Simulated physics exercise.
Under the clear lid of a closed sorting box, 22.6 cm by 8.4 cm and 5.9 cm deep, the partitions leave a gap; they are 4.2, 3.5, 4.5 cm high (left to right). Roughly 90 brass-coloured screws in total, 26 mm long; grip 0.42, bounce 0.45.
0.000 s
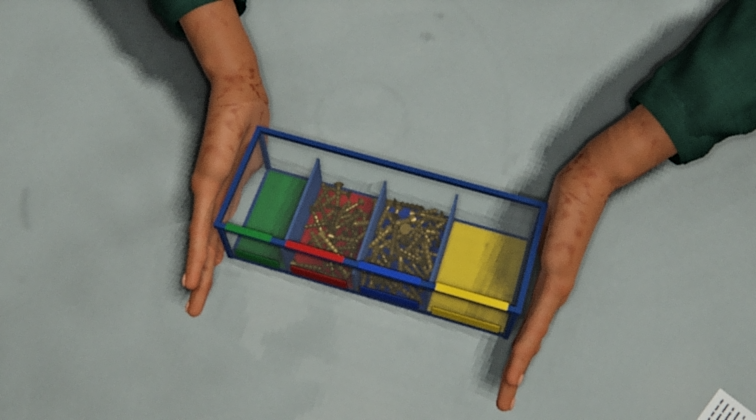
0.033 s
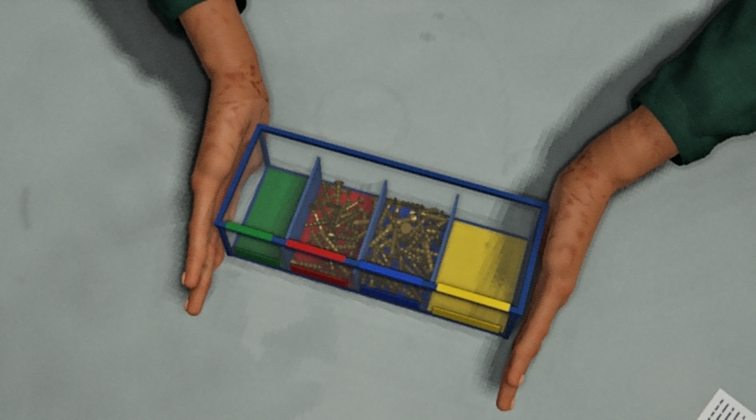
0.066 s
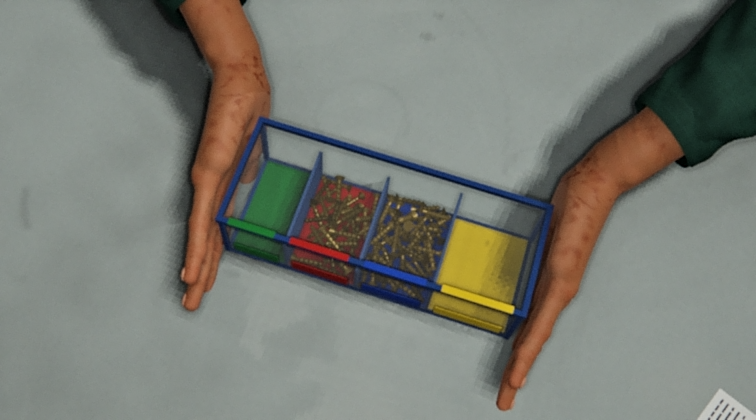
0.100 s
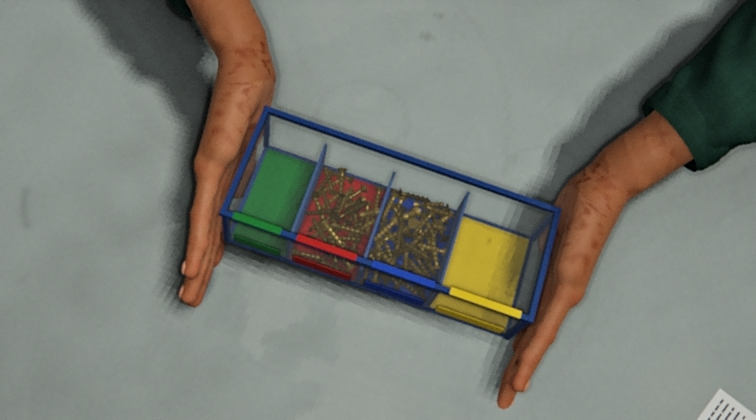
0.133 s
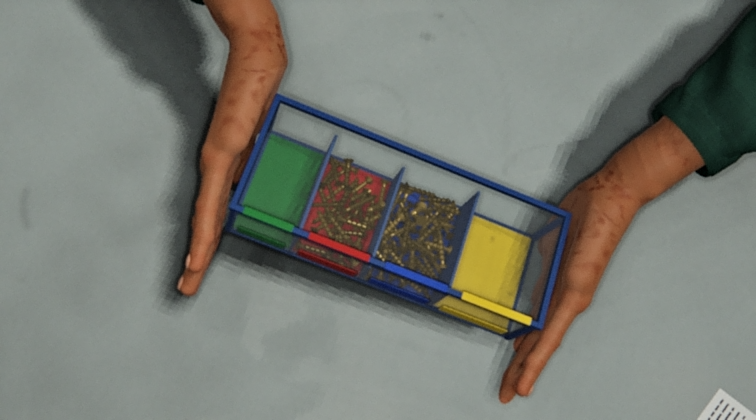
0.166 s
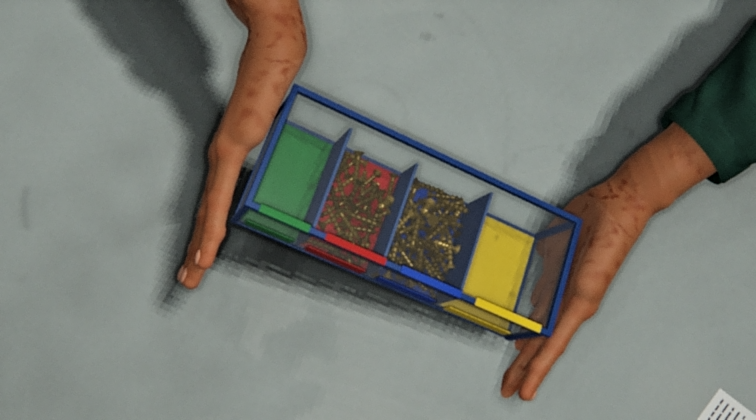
A clear sorting box with blue edges sits between two hands on a pale grey surface, seen from above. Its four compartments run green, red, blue and yellow from left to right, with brass-coloured screws heaped in the red and blue ones and green sleeves at the wrists. The hands tilt the box gradually, its right front corner lowest, shifting it slightly rightward while the screws stay in the middle compartments and the view remains still.
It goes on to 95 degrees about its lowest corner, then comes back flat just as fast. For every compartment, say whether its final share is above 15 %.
Red: No, blue: Yes, green: No, yellow: No.
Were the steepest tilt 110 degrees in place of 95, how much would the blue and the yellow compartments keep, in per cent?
Blue 85 %, yellow 10 %.
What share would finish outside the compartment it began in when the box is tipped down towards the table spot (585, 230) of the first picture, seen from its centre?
The share would be about 35 percent.
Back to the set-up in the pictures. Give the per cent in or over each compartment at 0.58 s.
Red 25; blue 75; green 0; yellow 0.
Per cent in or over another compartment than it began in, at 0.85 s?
About 40 %.
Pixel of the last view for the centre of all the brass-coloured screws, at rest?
Close to pixel (411, 259).
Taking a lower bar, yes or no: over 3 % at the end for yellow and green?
As for yellow, correct, and as for green, not so.
After 0.58 s, tilt 94 degrees; red 25 %, blue 75 %.
After 0.85 s, tilt 39 degrees; red 5 %, blue 90 %, yellow 5 %.
After 1.23 s, tilt 0 degrees; red 5 %, blue 90 %, yellow 5 %.
In the end, at 1.6 s, red 5 %, blue 90 %, green 0 %, yellow 5 %.
